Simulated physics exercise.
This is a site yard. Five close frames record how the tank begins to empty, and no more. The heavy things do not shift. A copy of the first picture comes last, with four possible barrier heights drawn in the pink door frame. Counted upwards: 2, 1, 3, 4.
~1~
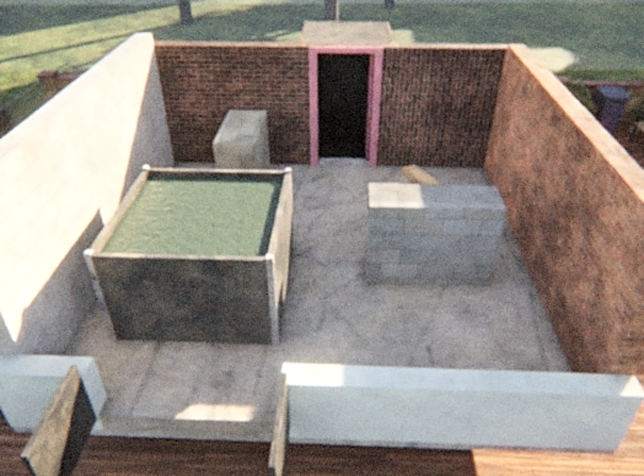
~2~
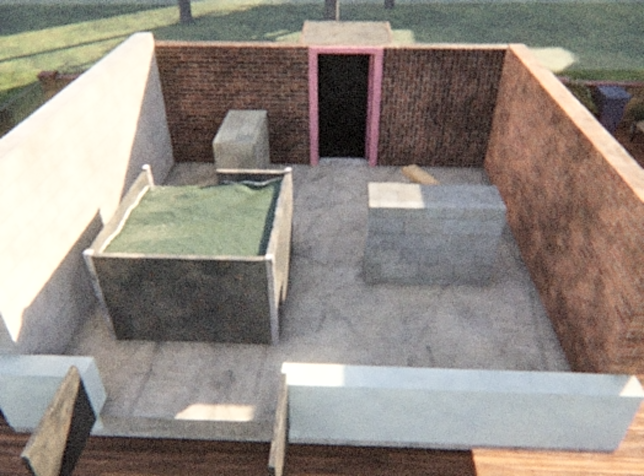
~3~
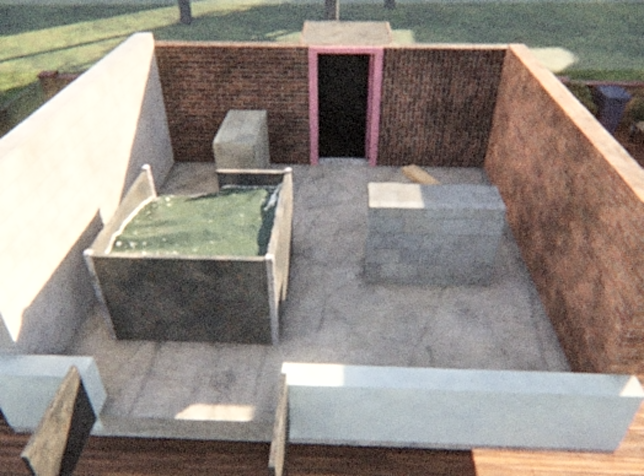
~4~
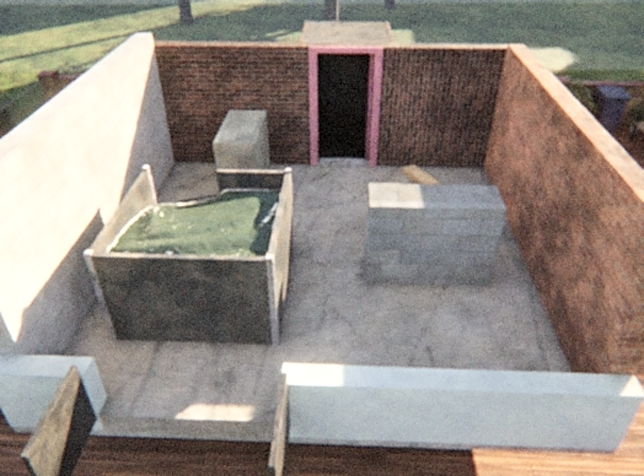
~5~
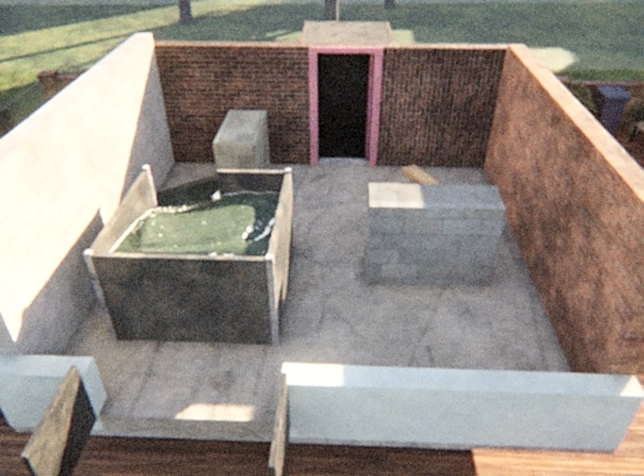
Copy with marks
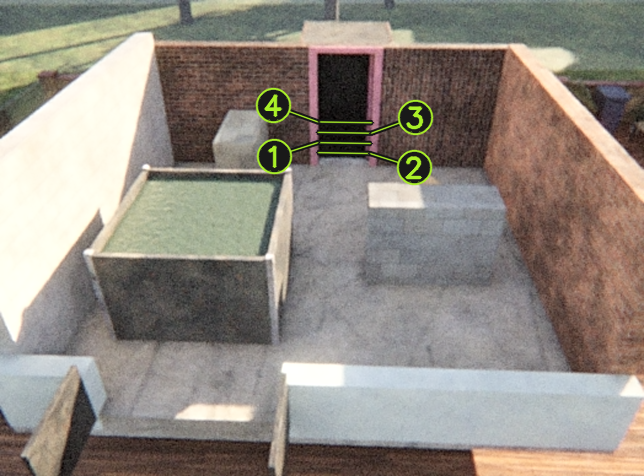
A walled yard with a pink doorway and block stack, the green water in a tank sloshing and sinking lower inside.
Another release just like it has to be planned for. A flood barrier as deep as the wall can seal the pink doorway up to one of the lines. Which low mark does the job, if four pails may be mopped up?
The answer is height 2.
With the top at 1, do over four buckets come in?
No, that is safe.
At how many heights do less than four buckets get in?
All of the four.
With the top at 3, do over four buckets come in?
No, not at all.
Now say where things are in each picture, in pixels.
Water in the tank at rest, its middle at (201, 214); foot of the pink doorway at (343, 165); open gate at (187, 357).
Water covers 1 % of the ground, its front hidden from here.
Water covers 4 % of the ground, its front hidden from here.
Water covers 7 % of the ground, its front hidden from here.
Water covers 12 % of the ground and shows as far out as (212, 179).
On the marked copy, 1 at (344, 143); 2 at (344, 153); 3 at (344, 132); 4 at (344, 122); from the bottom up 2, 1, 3, 4.
With 1, nothing gets over.
With 2, nothing gets over.
With 3, nothing gets over.
With 4, nothing gets over.
